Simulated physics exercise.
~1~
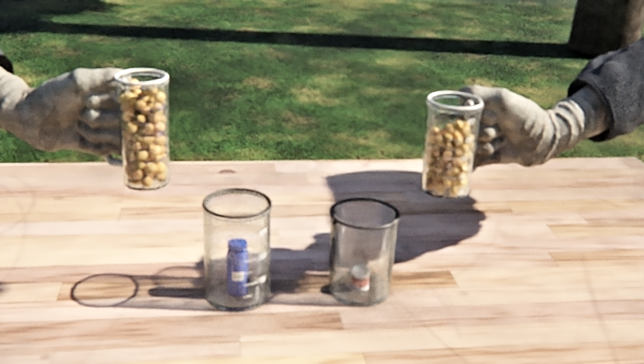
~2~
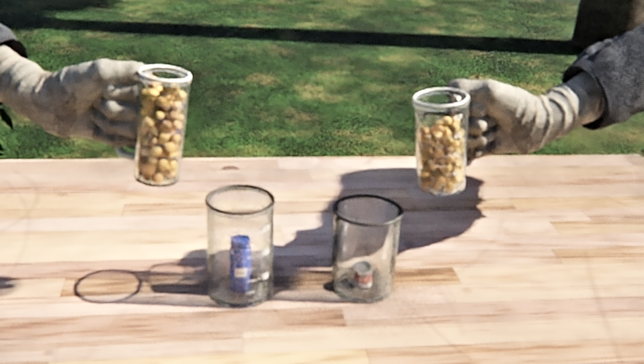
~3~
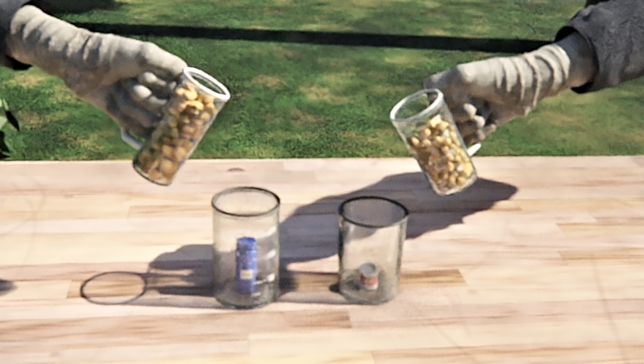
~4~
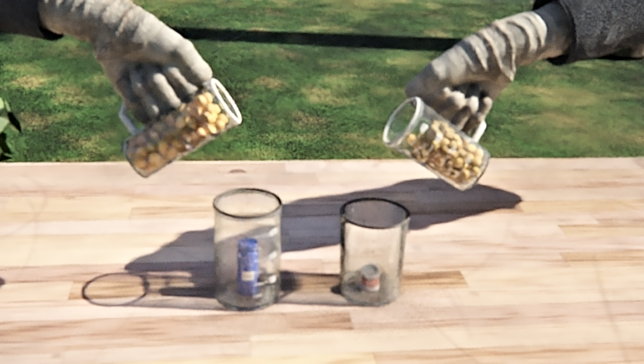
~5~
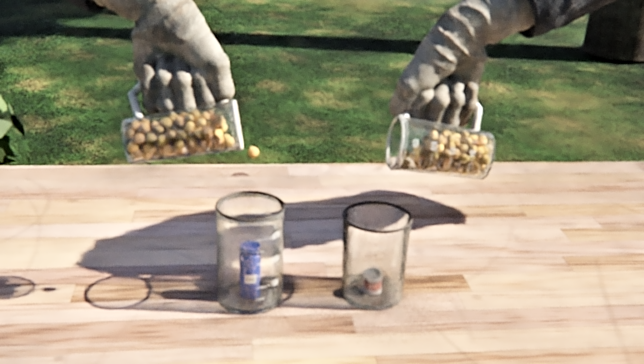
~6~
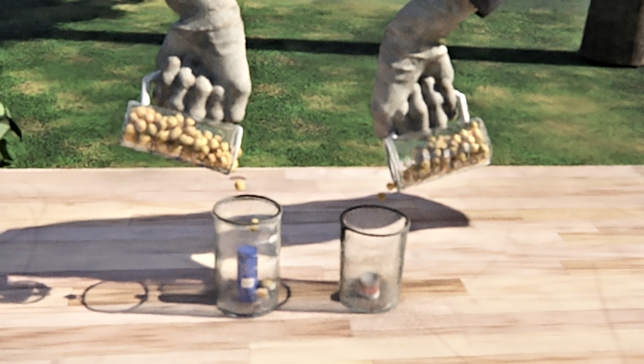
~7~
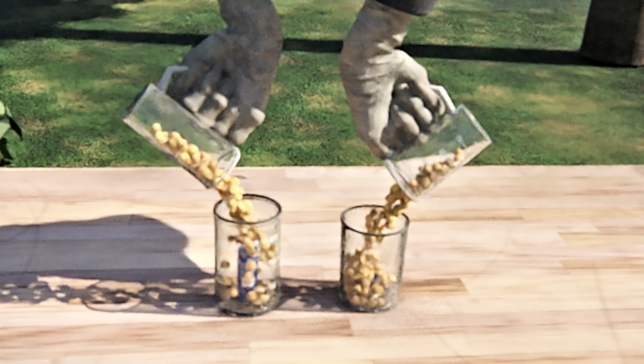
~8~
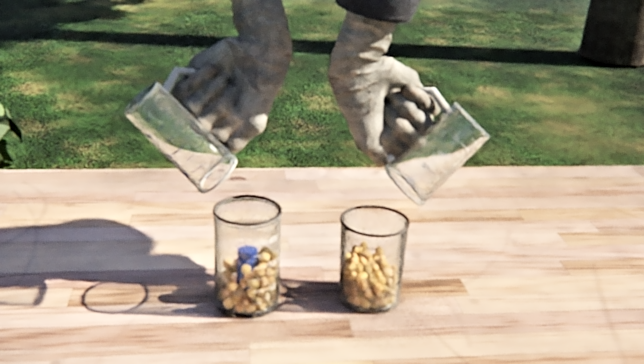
Two gloved hands hold clear cups of yellowish nuggets above a pale wooden table, seen from slightly above with sunlit grass behind. Below them stand two clear glasses, the left holding a small blue object and the right a shorter greyish one. The hands move inward and tip the cups onto their sides, and a first few pieces drop from the left cup. Tilting further, both cups pour streams of nuggets into the glasses until they are empty. At the end, the blue top still shows above the left pile, while the right object is covered.
